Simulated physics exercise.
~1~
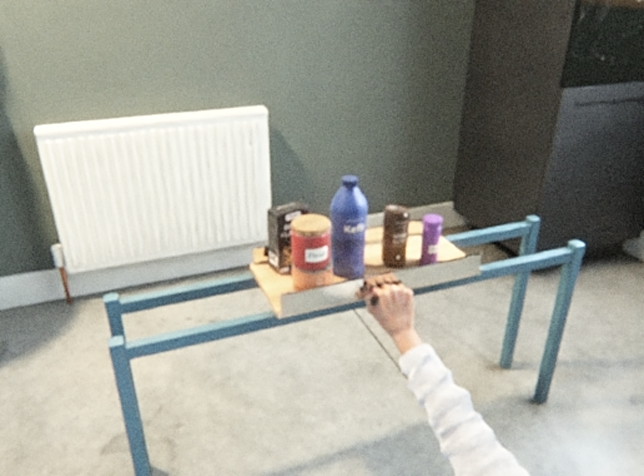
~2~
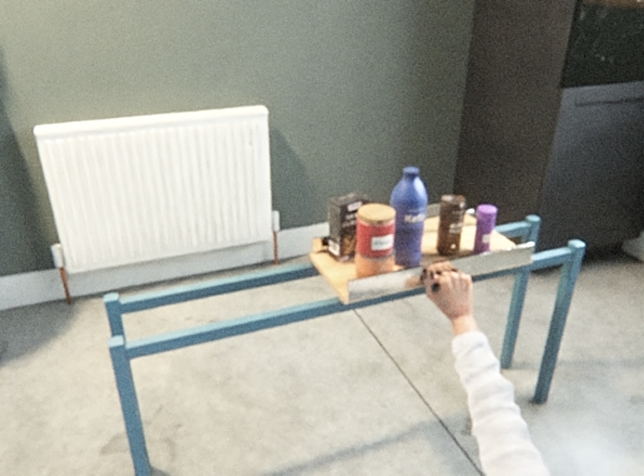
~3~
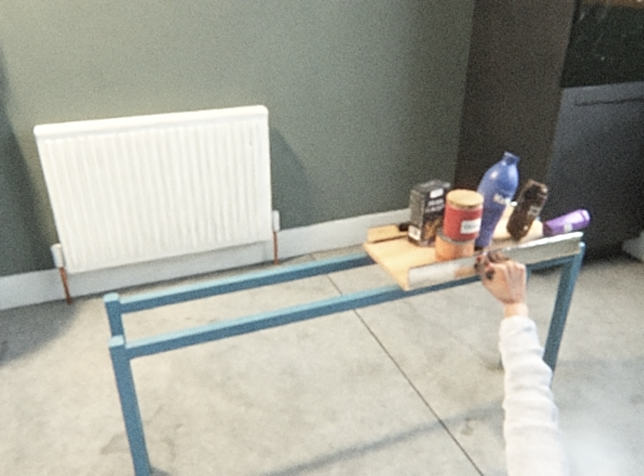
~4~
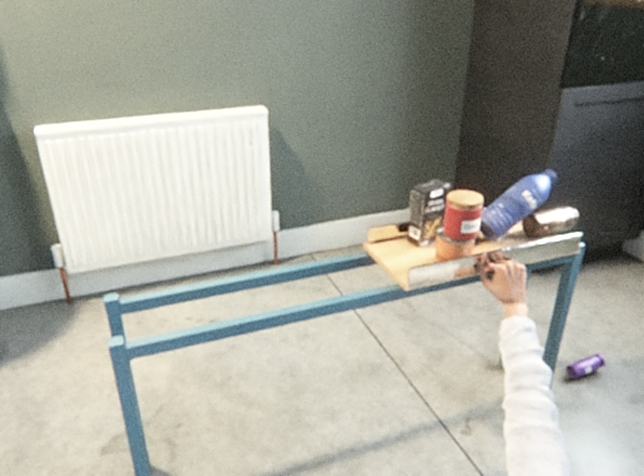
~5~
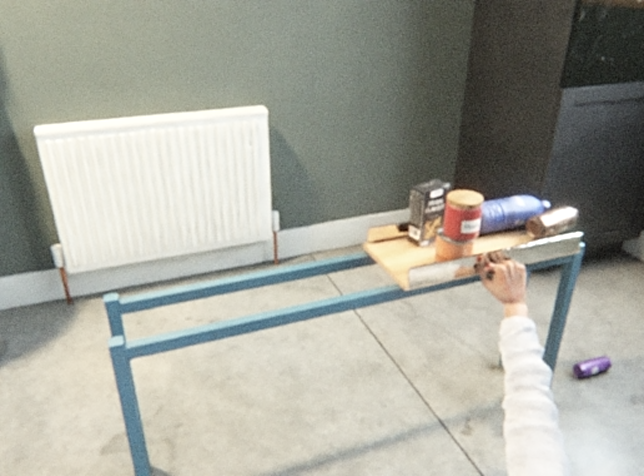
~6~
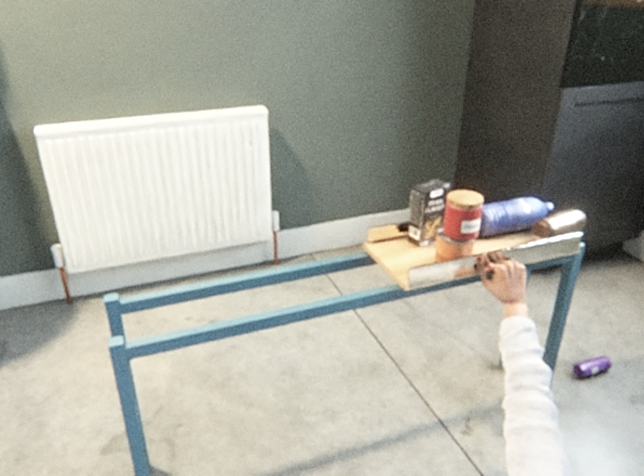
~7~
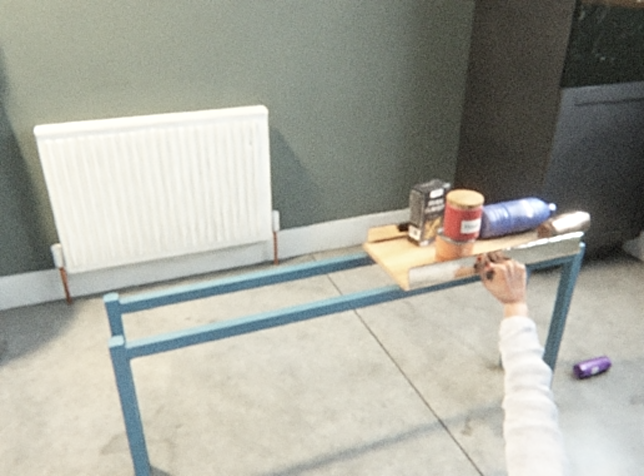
A purple shaker tipped over and dropped to the floor when a hand pushed a loaded tray right along blue rails and it stopped; the blue bottle and brown can toppled on the tray, while the red jar, orange tub and black packet stayed upright.
